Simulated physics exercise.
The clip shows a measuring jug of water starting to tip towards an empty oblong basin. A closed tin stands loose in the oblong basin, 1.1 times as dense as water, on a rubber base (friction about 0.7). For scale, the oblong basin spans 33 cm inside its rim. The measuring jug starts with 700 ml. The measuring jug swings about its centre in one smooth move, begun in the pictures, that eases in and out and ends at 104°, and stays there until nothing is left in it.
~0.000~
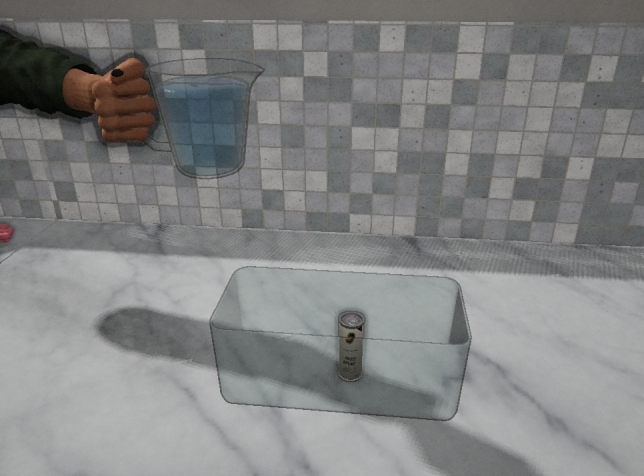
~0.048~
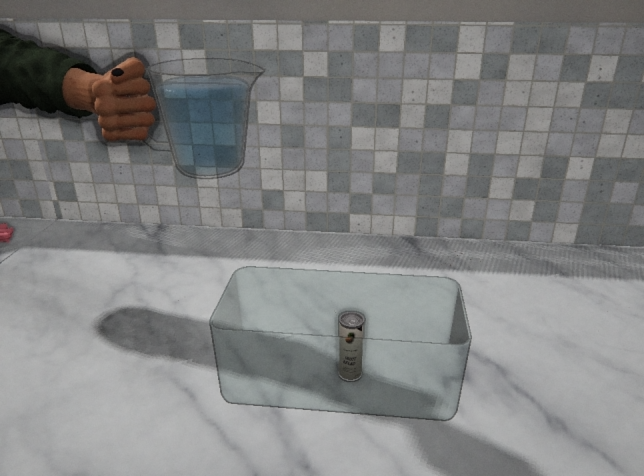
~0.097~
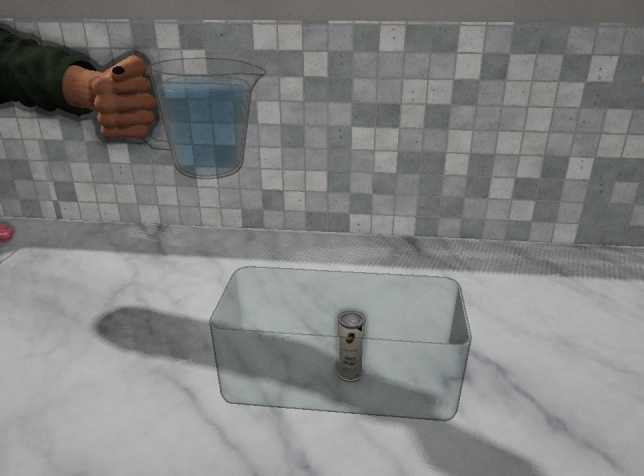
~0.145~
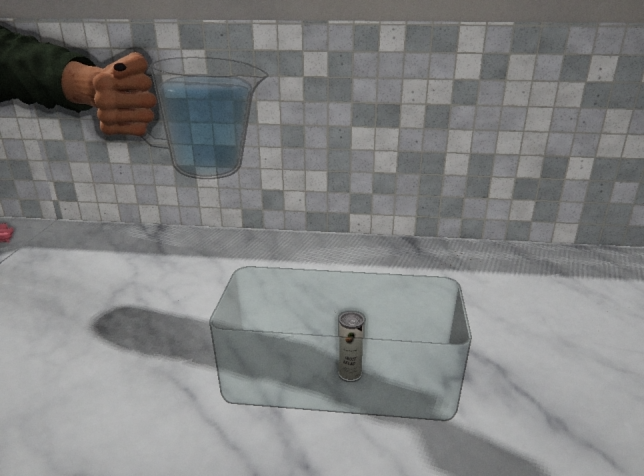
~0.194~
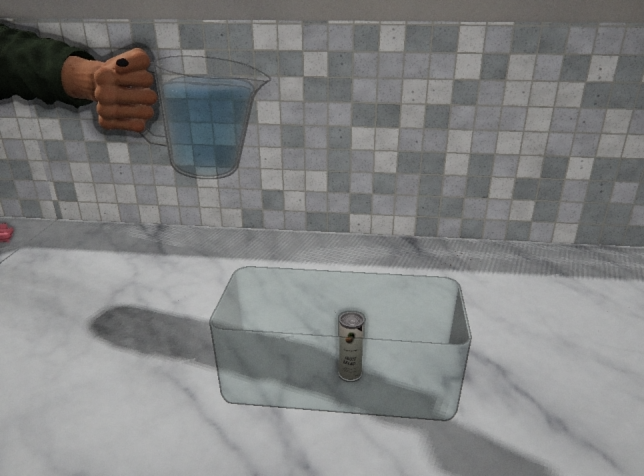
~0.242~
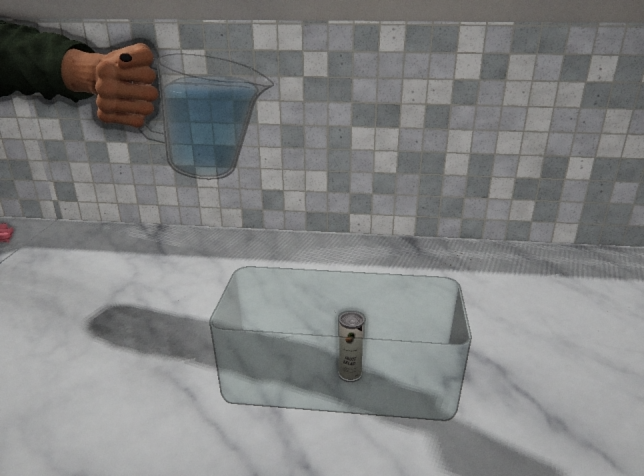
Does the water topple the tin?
It topples.
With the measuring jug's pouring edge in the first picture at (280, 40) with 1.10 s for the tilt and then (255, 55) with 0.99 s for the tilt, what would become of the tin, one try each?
First it keeps standing; then it goes over.
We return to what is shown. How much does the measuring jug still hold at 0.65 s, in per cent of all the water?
Near 74 in a hundred.
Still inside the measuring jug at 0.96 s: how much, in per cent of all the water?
About 20 per cent.
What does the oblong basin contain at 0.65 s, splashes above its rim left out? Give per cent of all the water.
Some 2 per cent.
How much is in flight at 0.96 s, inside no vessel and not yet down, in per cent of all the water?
Some 30 per cent.
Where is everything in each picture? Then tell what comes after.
It leans 0°; its right rim is at (264, 69); the water meets the walls at (161, 82) and (250, 83); the oblong basin's rim runs from (224, 295) to (464, 310); the tin's top is at (352, 322), in the first frame.
It leans 0°; its right rim is at (265, 70); the water meets the walls at (161, 81) and (250, 84), in the second frame.
It leans 2°; its right rim is at (266, 72); the water meets the walls at (162, 81) and (251, 84), in the third frame.
It leans 4°; its right rim is at (268, 75); the water meets the walls at (163, 80) and (252, 85), in the fourth frame.
It leans 8°; its right rim is at (271, 79); the water meets the walls at (165, 81) and (256, 86), in the fifth frame.
It leans 12°; its right rim is at (274, 84); the water meets the walls at (168, 83) and (260, 86), in the sixth frame.
By 0.65 s the tilt is 66° and 75 per cent is still to pour; the tin stands where it began.
By 0.96 s the tilt is 99° and 20 per cent is still to pour; the tin stands where it began.
By 1.28 s the tilt is 104° and 1 per cent is still to pour; the tin leans 43°.
By 1.62 s the tilt is 104° and 0 per cent is still to pour; the tin lies on its side.
At rest the tin lies on its side.
